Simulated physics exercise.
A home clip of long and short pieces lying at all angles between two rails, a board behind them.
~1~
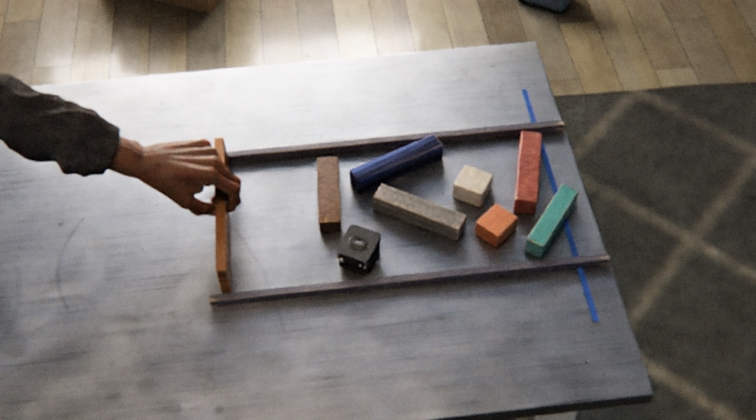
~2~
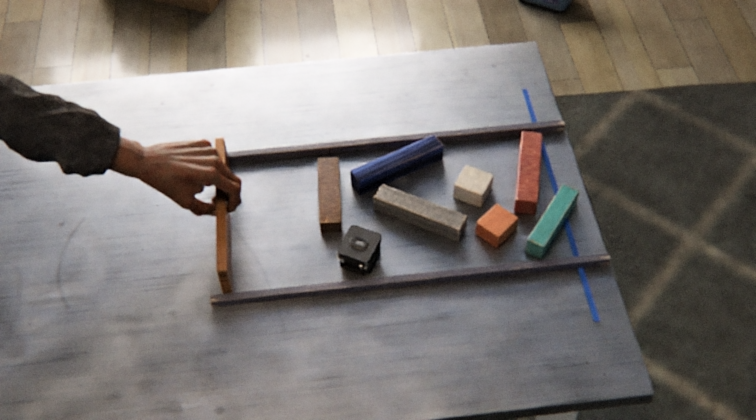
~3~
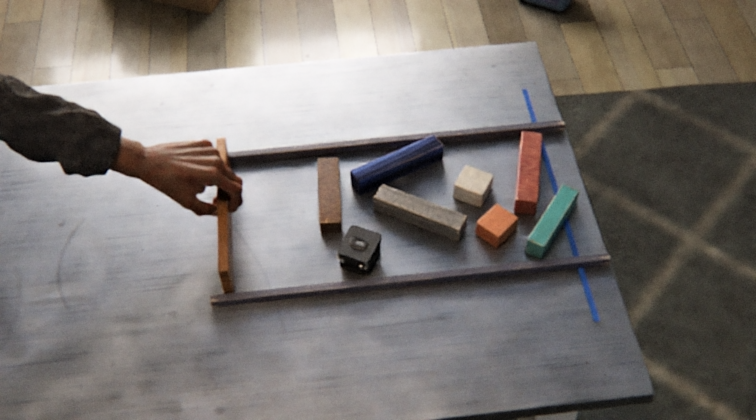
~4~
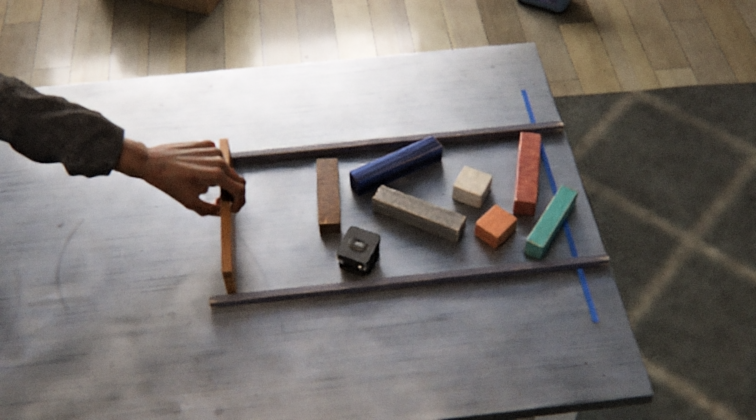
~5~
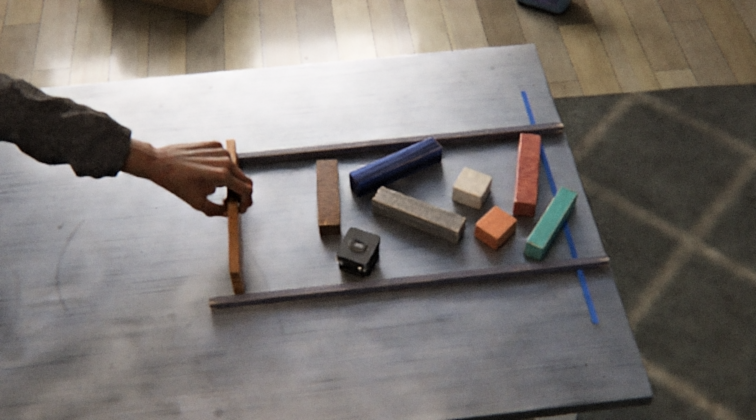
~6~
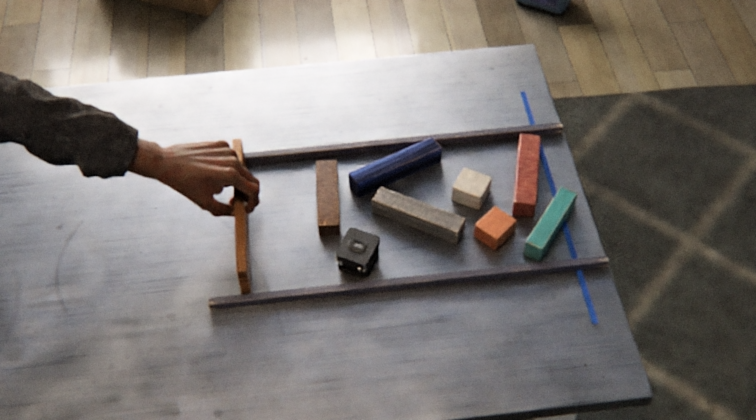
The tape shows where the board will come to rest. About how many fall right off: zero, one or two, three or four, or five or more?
Outcome: The number that fall off is five or more.
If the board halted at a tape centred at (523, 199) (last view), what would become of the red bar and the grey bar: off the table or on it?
The red bar goes over; the grey bar stays on.
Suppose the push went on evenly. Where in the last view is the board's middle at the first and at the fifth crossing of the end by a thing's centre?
Near (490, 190) and (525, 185).
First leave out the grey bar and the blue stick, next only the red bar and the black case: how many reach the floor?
4 in the first case, 5 in the second.
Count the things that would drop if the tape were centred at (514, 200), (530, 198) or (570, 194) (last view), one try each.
In that order 2, 5 and 6.
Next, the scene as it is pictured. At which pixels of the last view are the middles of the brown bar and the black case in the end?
First (561, 173), then (584, 224).
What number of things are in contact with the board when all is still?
In contact: 2.
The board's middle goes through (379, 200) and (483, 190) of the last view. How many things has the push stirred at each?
By then 5, and 8.
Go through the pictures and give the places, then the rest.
In the first frame, turquoise bar (552, 221); red bar (528, 172); orange block (496, 226); board (223, 213); tape (556, 193).
In the second frame, red bar (529, 172); white block (473, 186).
In the third frame, orange block (497, 226); black case (360, 250).
In the fourth frame, turquoise bar (552, 221); blue stick (396, 165).
In the fifth frame, red bar (527, 174); board (235, 215).
In the sixth frame, turquoise bar (551, 223); red bar (527, 175); orange block (495, 228); board (241, 214); tape (555, 196).
A little later, none off yet; turquoise bar at rest near (551, 223); red bar at rest near (527, 175); orange block at rest near (495, 228).
Next, none off yet; turquoise bar moving near (561, 225); red bar shifted a little near (549, 177); orange block shifted about its own width near (528, 231).
When it is over, the number that fall off is five or more; down, blue stick, grey bar, white block, orange block, red bar and turquoise bar.
